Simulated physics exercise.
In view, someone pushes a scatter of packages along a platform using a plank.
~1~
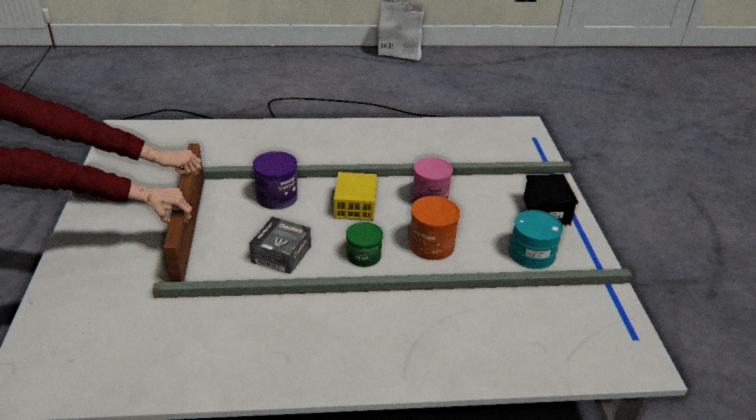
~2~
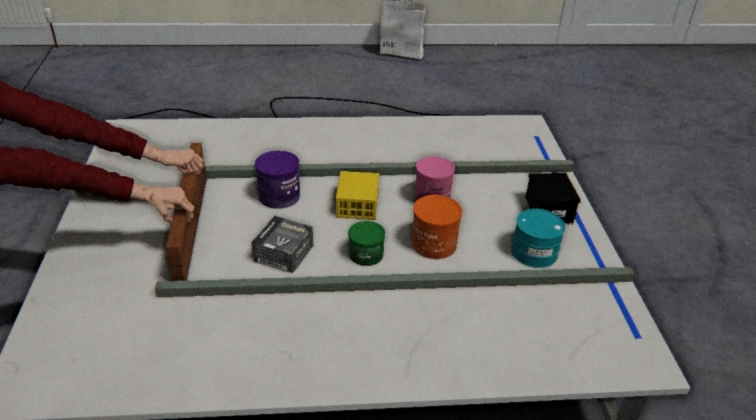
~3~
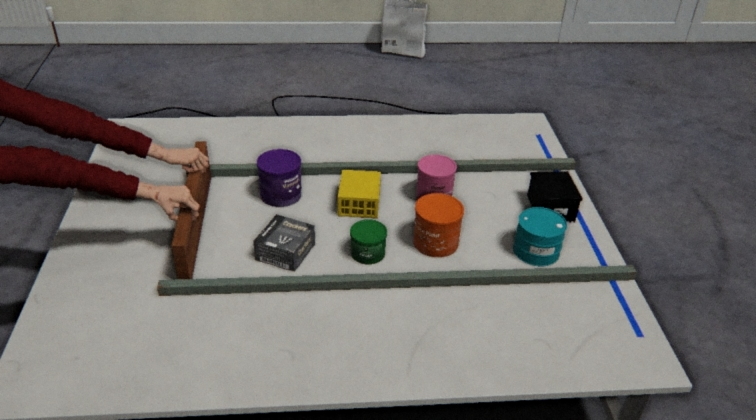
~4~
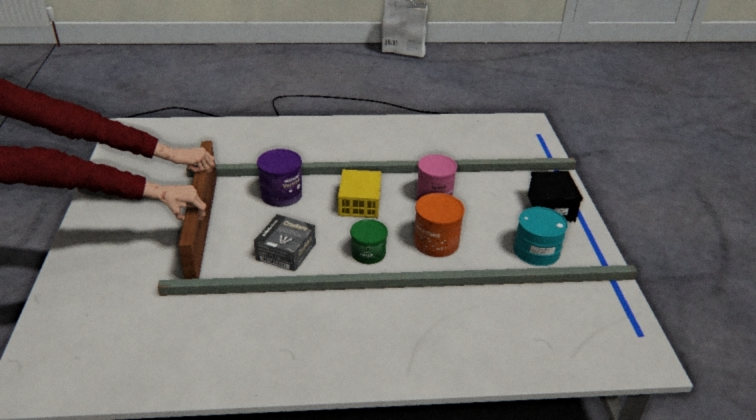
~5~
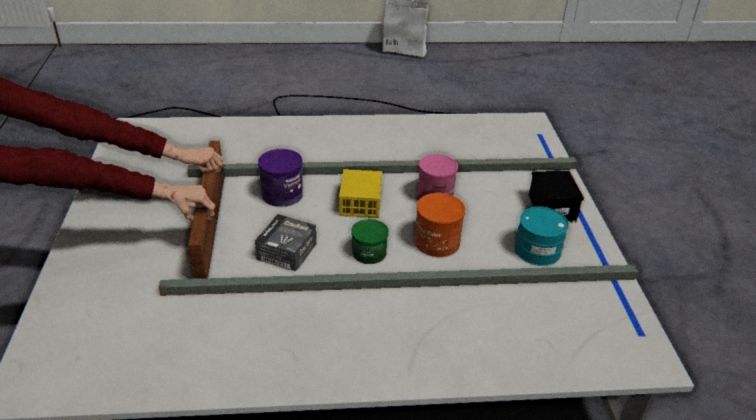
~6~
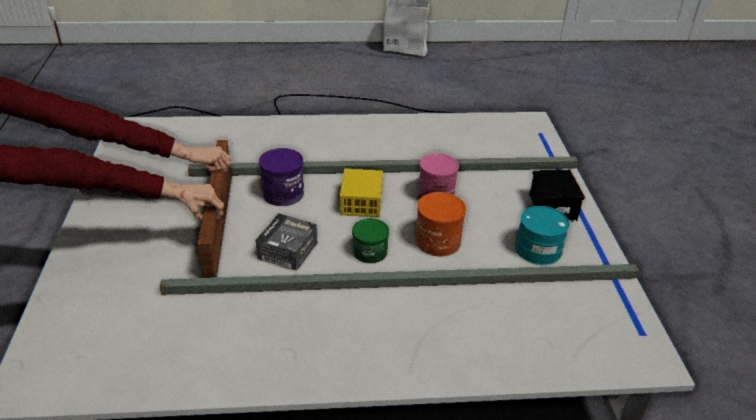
To begin with, two hands grip a wooden plank at the left of a white table, with colourful canisters and boxes scattered between two rails. The hands then slide the plank a short way right, narrowing the gap to the purple pail and grey box, which stay essentially still.
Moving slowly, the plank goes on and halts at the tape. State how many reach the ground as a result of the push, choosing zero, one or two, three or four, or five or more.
Looks to me like the count going over is upwards of four.
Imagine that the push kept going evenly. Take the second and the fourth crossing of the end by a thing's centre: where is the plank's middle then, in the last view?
Around (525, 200); afterwards around (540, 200).
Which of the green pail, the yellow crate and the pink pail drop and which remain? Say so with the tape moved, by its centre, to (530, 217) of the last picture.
Check: The green pail remains in place; the yellow crate remains in place; the pink pail remains in place.
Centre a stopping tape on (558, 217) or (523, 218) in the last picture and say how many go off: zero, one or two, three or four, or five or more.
In turn: Five or more; one or two.
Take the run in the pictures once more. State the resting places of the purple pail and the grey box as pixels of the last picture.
The purple pail comes to rest at (590, 168), and the grey box comes to rest at (616, 229).
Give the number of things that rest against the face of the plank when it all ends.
That number would be 2.
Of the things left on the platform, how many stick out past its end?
Answer: 2.
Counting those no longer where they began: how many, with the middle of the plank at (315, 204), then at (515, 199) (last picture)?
By the first moment it's 4, by the second it's 8.
Early on, none off yet; black tote at rest near (556, 196); turquoise canister at rest near (542, 235); pink pail at rest near (438, 181).
A while later, none off yet; black tote moving near (558, 194); turquoise canister travelled about its own width near (575, 234); pink pail travelled well along near (513, 167).
Finally, the number that fall off is five or more; lost, yellow crate, green pail, orange pail, pink pail, turquoise canister and black tote.
